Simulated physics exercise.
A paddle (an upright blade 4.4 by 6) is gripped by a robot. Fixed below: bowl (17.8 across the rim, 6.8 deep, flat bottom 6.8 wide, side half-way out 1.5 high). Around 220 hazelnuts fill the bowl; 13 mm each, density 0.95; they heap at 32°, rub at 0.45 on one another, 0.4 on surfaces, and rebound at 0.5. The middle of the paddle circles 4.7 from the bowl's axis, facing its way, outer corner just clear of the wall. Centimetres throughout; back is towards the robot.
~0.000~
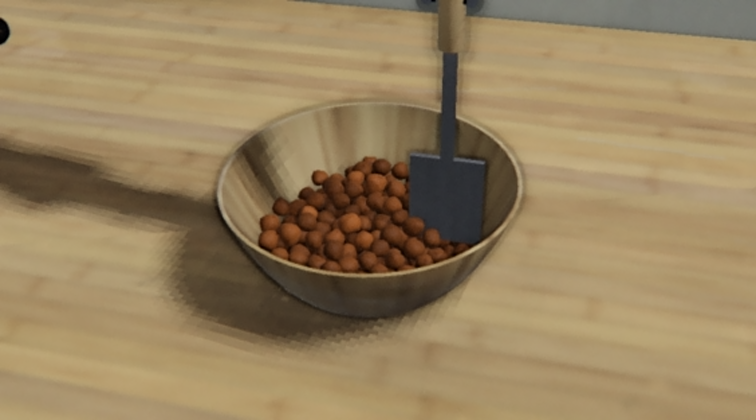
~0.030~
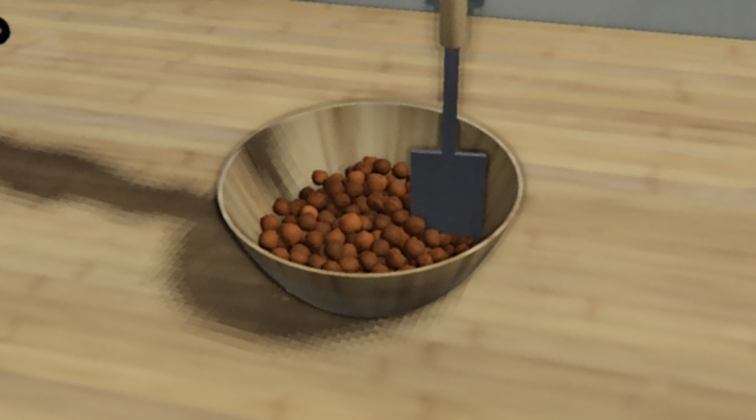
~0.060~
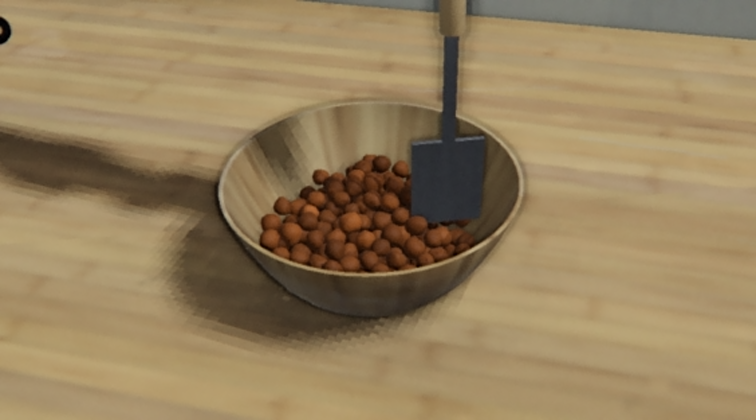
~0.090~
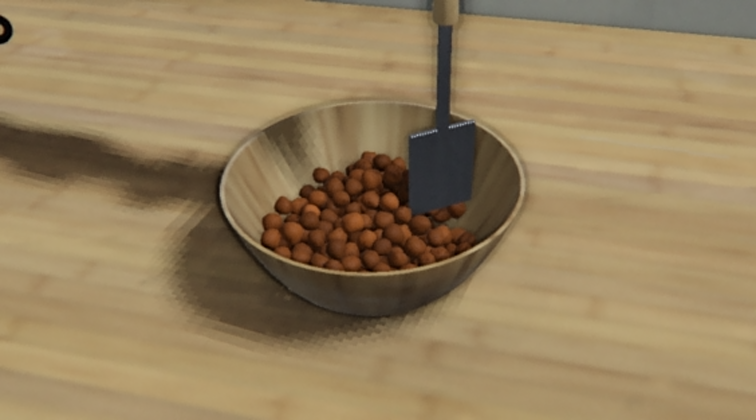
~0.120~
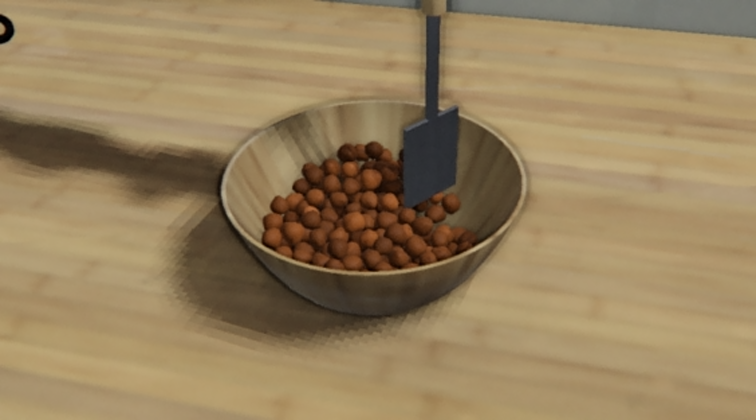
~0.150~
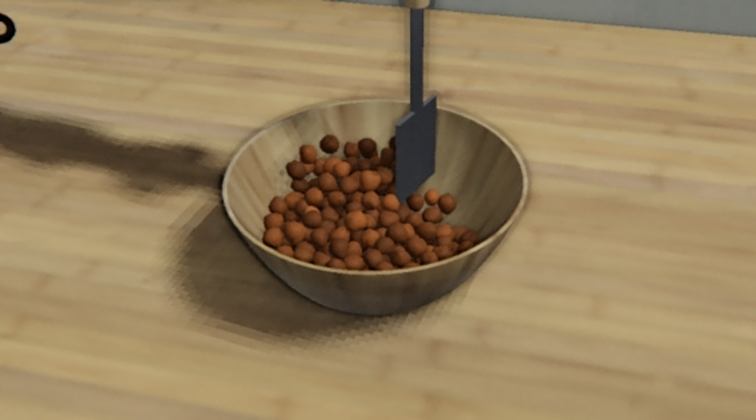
A wooden bowl of round brown nuts sat on a wooden surface while a wooden-handled paddle swept from the right side toward the back, turning as it went and pushing some nuts up toward the back left.
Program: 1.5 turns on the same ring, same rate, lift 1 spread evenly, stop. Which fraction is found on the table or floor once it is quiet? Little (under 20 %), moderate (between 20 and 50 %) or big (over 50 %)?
Share on the table or floor: Little (under 20 %).
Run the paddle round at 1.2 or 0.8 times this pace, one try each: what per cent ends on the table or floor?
About 10 and 5 per cent.
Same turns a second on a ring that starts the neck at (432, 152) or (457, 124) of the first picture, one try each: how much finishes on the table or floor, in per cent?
Some 10 and 0 per cent.
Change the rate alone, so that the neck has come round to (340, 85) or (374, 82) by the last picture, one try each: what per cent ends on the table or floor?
Some 30 and 20 per cent.
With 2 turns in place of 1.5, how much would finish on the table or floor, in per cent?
In that case some 10 per cent.
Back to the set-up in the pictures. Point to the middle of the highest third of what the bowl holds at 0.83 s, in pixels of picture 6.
At about (383, 169).
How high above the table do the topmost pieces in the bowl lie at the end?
About 6.0 cm.
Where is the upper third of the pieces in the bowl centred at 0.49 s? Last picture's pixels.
Around (371, 257).
After 0.49 s, 254° round, highest piece 9 above the table; 210 in the bowl, 1 on the table or floor, 6 in flight or on the tool.
After 0.83 s, 77° round, highest piece 8 above the table; 200 in the bowl, 17 on the table or floor.
After 1.20 s, 180° round, highest piece 6 above the table; 198 in the bowl, 19 on the table or floor.
After 1.90 s, 180° round, highest piece 6 above the table; 198 in the bowl, 19 on the table or floor.
In the end, 198 in the bowl, 19 on the table or floor. That is 9 % on the table or floor.
